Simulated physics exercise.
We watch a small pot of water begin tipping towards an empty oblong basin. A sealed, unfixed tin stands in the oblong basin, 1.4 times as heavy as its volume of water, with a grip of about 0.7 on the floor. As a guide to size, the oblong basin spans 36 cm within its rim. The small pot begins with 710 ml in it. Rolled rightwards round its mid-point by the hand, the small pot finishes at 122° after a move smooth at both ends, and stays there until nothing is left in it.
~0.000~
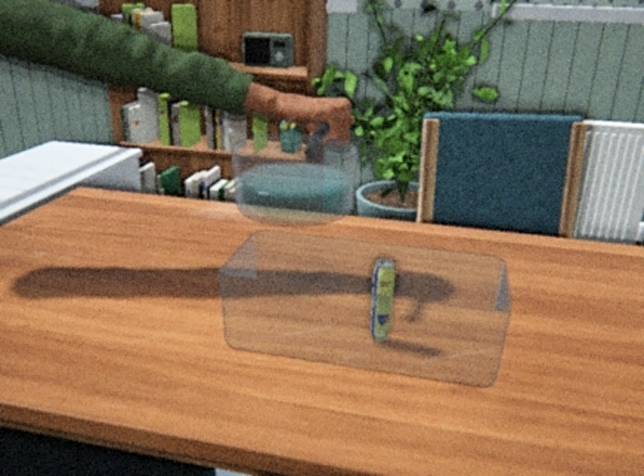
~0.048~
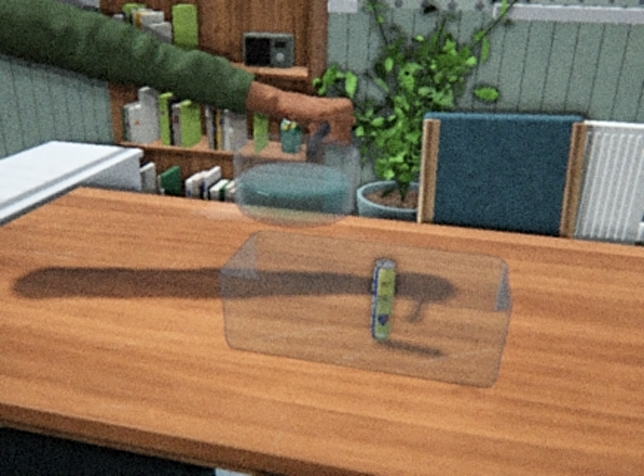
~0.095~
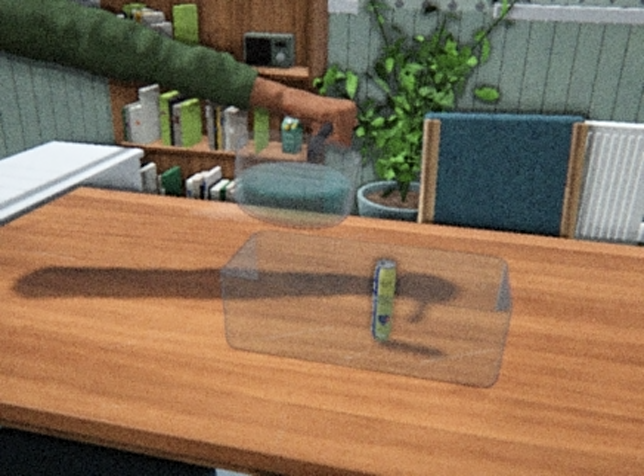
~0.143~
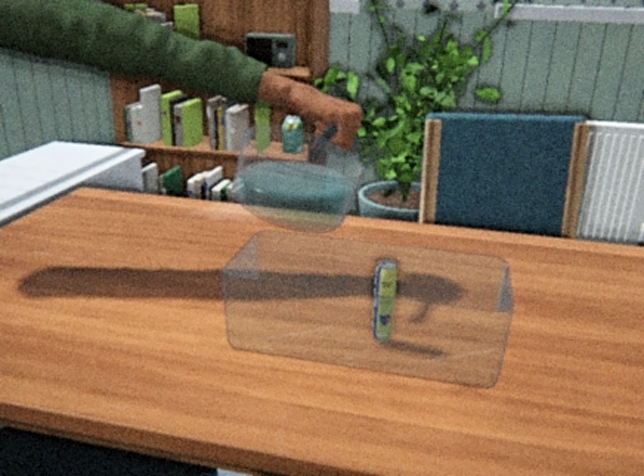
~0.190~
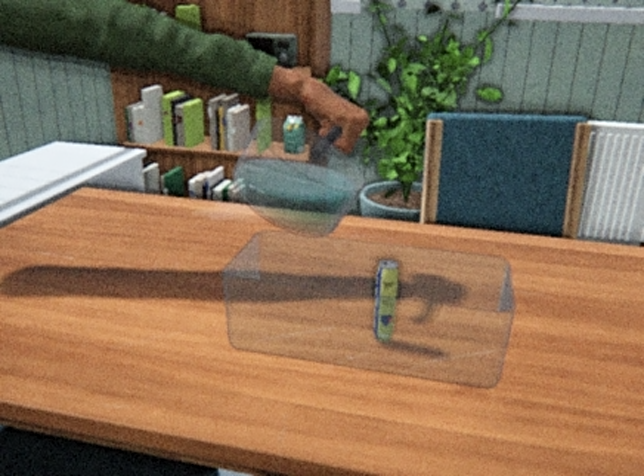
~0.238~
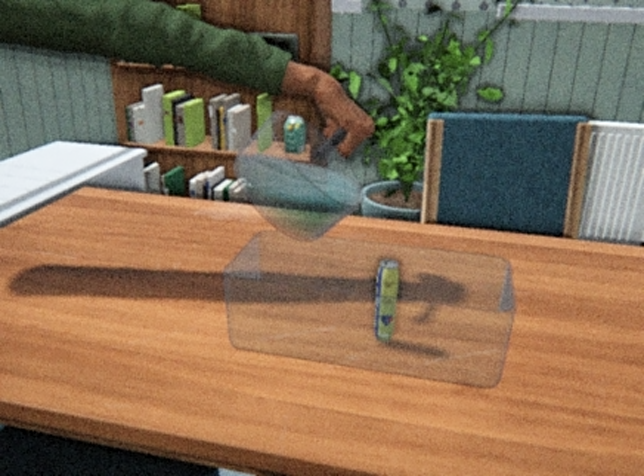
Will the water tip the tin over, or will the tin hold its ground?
It is tipped over.
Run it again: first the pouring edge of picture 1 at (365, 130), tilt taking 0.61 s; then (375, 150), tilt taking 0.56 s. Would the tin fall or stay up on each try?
The tin overturns the first time and overturns the second time.
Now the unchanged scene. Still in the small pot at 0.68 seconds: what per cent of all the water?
1 %.
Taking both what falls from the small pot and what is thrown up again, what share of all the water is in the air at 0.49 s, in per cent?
22 %.
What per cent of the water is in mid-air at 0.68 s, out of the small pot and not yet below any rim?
Some 5 % is up in the air.
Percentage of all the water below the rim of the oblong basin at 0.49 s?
Roughly 64 percent.
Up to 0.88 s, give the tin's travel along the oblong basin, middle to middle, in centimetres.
Its middle sits about 2 cm from the start.
By 0.49 s the tilt is 114° and 14 per cent is still to pour; the tin stands where it began.
By 0.68 s the tilt is 122° and 1 per cent is still to pour; the tin leans 10°.
By 0.88 s the tilt is 122° and 0 per cent is still to pour; the tin leans 17°.
By 1.09 s the tilt is 122° and 0 per cent is still to pour; the tin lies on its side.
At rest the tin lies on its side.
